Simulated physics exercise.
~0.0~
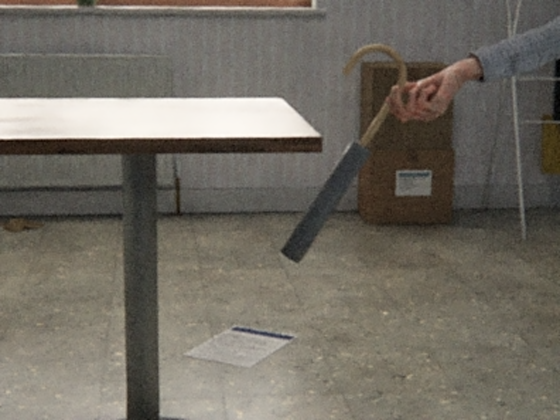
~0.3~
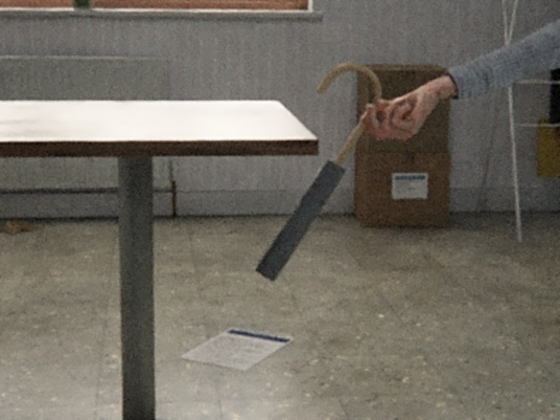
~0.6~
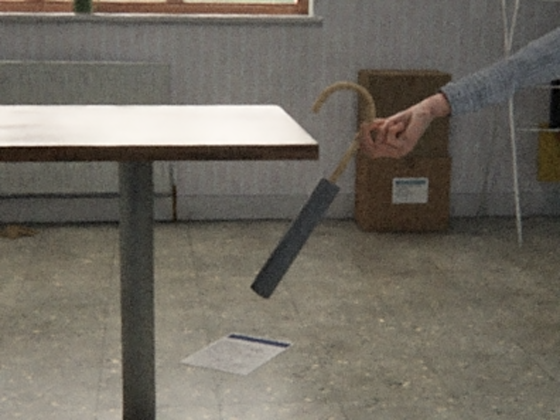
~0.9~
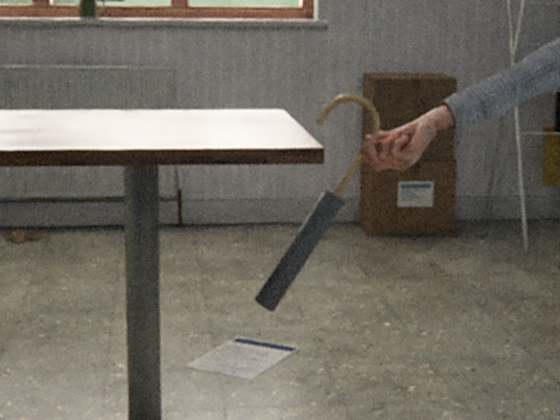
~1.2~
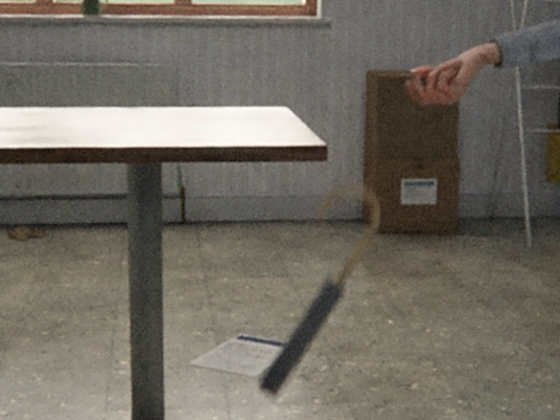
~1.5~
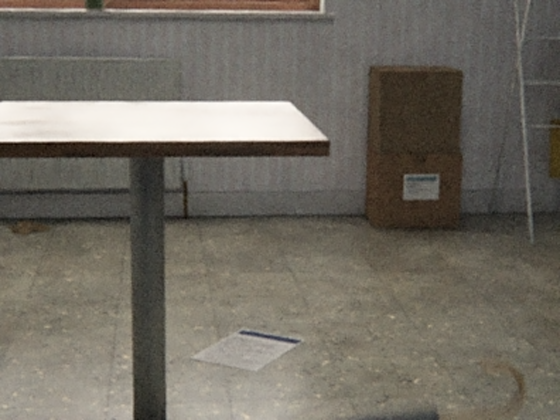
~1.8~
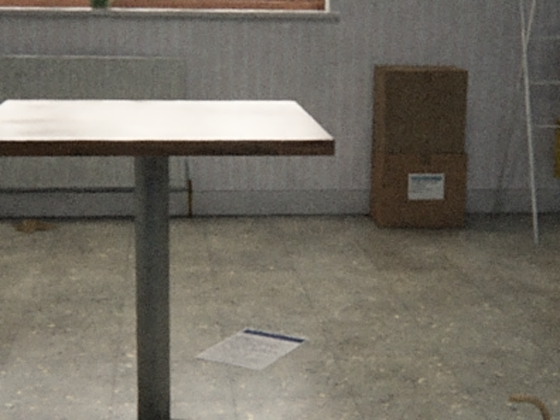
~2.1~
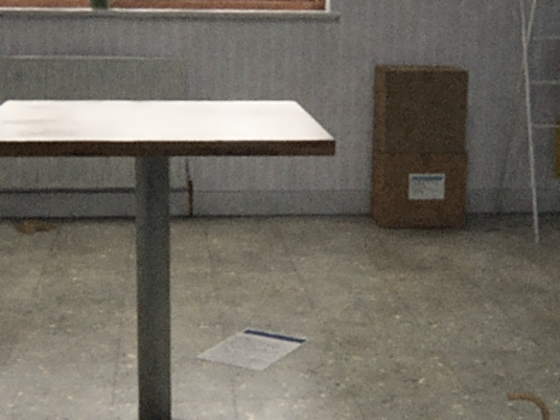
Grey umbrella with a curved handle held beside a small table's edge, then released by the hand, dropping to the floor.
